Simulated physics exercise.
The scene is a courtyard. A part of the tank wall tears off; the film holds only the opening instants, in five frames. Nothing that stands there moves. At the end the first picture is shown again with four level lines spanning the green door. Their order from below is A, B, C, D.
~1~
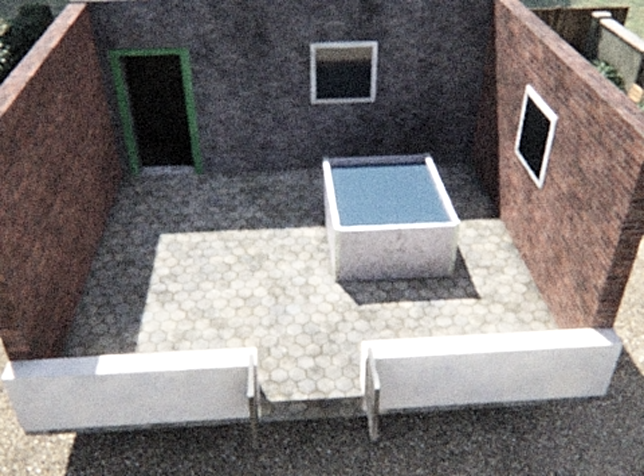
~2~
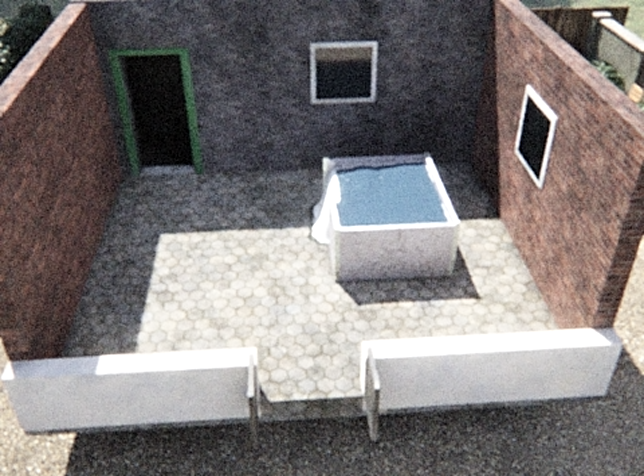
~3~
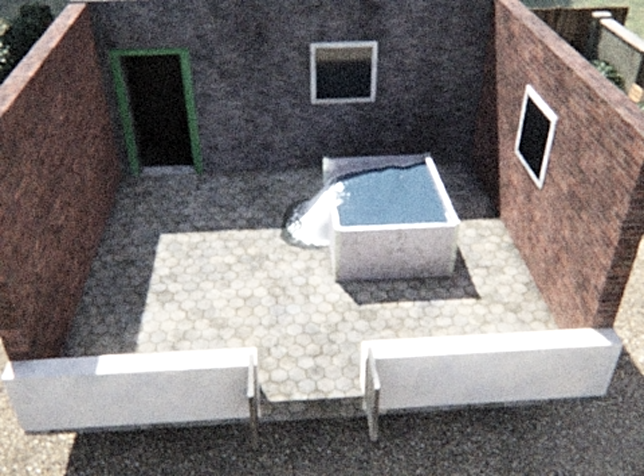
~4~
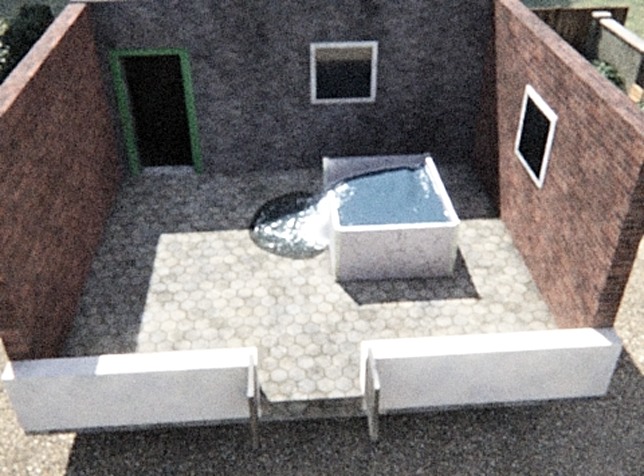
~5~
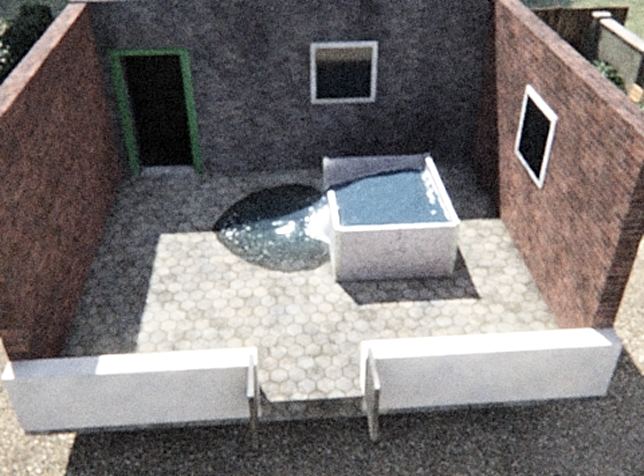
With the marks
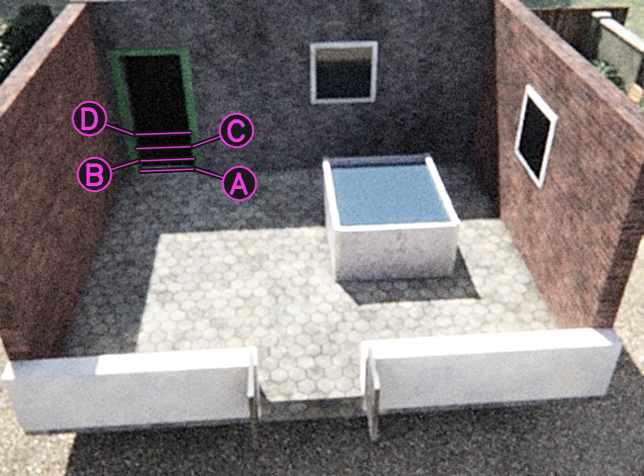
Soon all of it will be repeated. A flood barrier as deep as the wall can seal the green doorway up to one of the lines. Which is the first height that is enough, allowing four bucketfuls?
Height B.
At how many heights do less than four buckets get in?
Three of them.
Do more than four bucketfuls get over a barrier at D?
No, not at all.
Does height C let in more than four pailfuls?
No, that is safe.
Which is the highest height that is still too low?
That would be A.
On the marked copy, A at (167, 170); B at (166, 159); C at (164, 147); D at (162, 133); from the bottom up A, B, C, D.
With A, about 10 bucketfuls get in.
With B, a splash gets over, under a bucket.
With C, nothing gets over.
With D, nothing gets over.
